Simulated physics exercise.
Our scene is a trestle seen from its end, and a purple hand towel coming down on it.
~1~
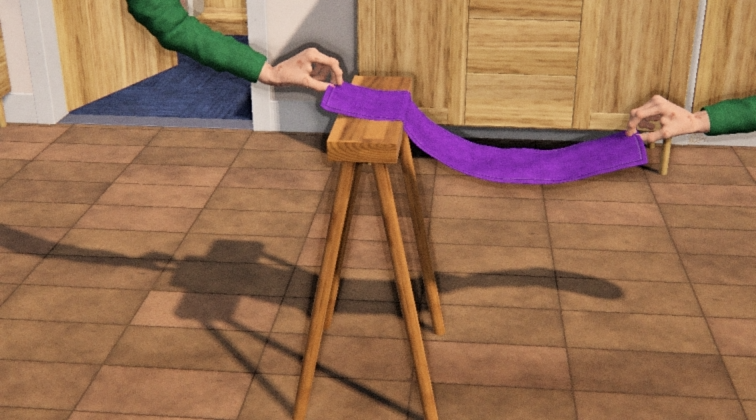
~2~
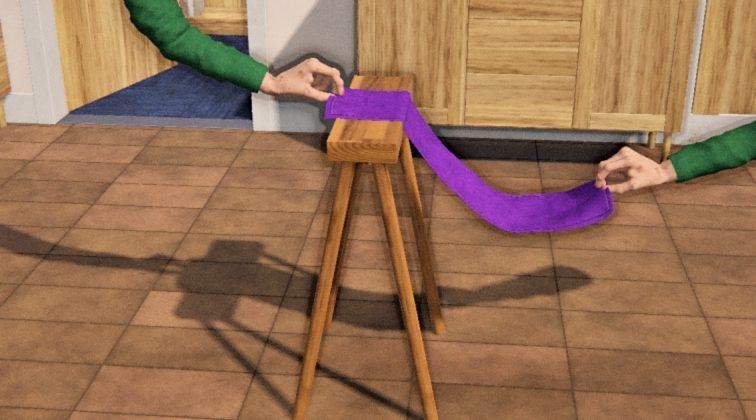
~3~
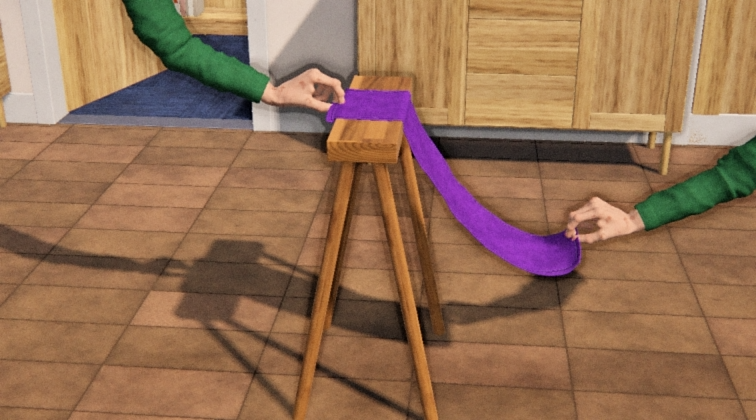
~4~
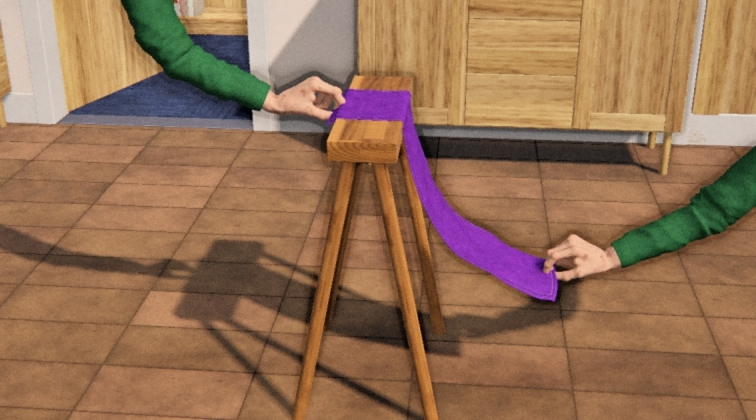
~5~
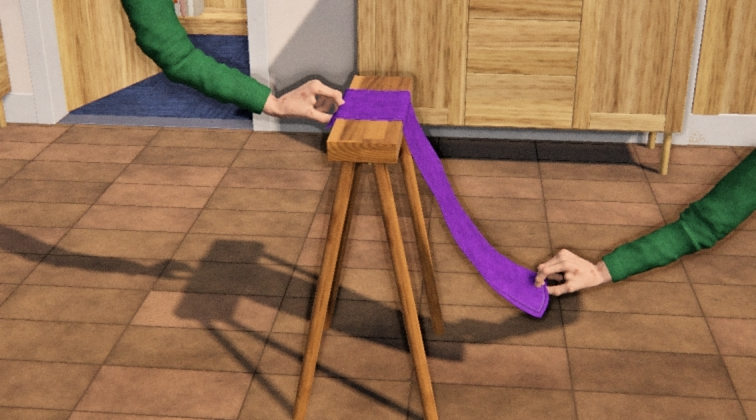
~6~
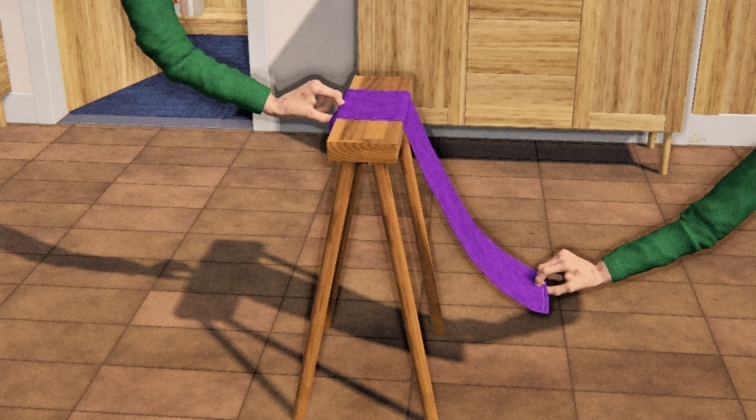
A long purple cloth is lowered by two green-sleeved hands over a narrow wooden trestle, seen end-on from slightly above, on a brown tiled floor with pale wooden cabinets behind. The left hand holds one end near the trestle's top, shifting slightly right, while the right hand carries the other end down and leftward. The hanging part swings and steepens, then barely moves, and the camera stays still.
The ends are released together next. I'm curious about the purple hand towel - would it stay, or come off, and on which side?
I'd expect it to be off on the right.
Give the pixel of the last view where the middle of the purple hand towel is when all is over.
At about (432, 374).
Then, 0.32 s on from there, hand towel sliding right.
Then, 0.62 s on from there, hand towel in a heap on the floor near (433, 371).
In the end, hand towel in a heap on the floor near (432, 374). The purple hand towel runs off to the right.
